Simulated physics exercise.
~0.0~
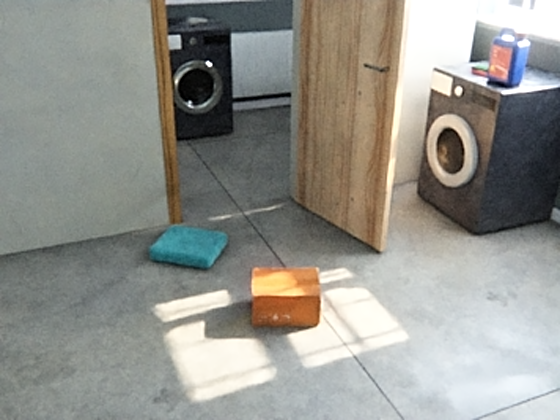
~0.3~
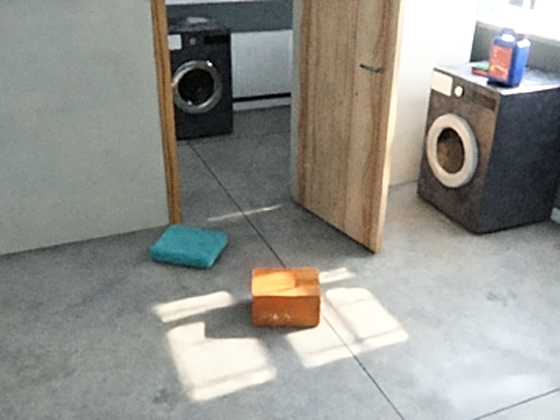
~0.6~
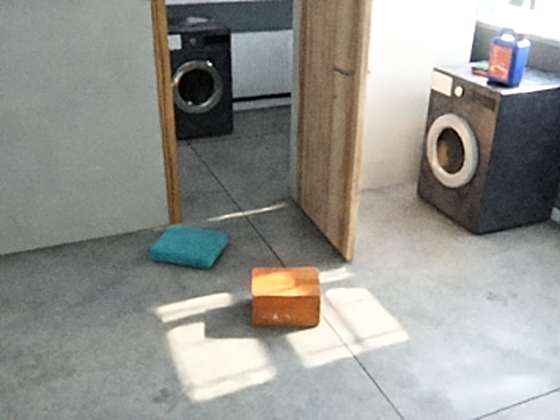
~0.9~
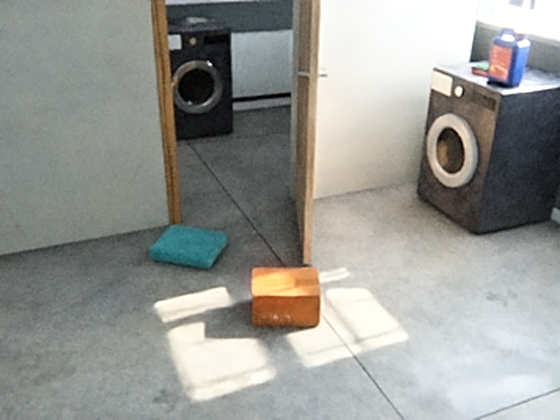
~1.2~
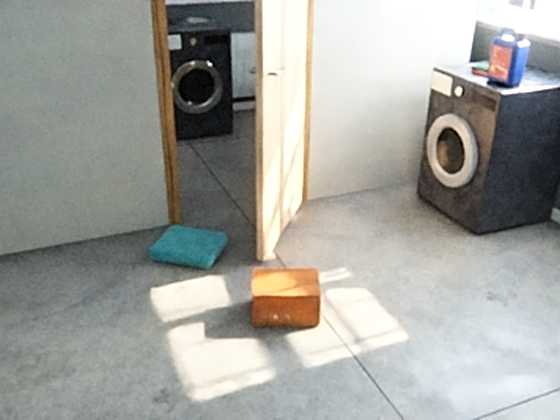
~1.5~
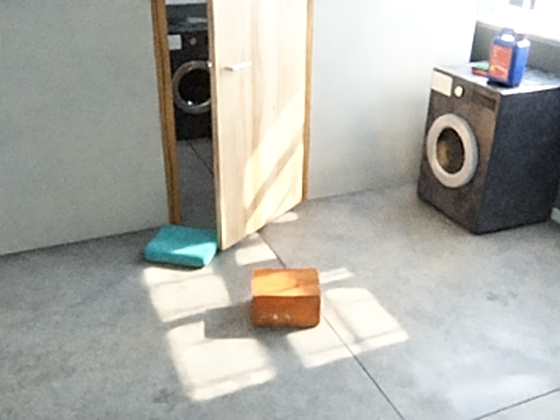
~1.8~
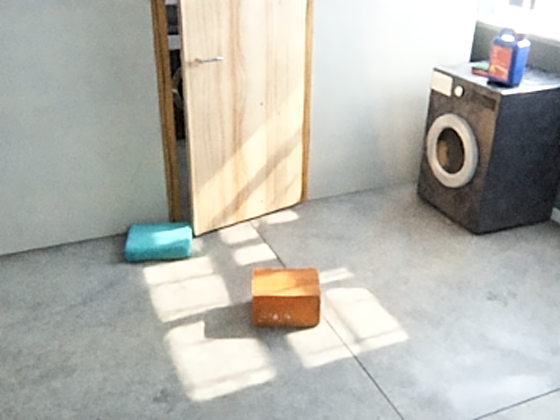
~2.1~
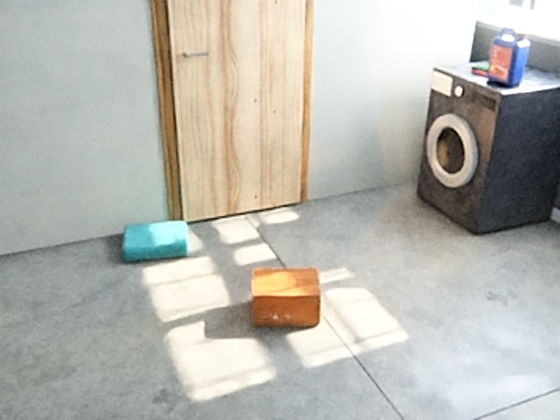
Wooden door swinging shut in a laundry room, pushing a turquoise cushion left and closing fully, orange box staying still.
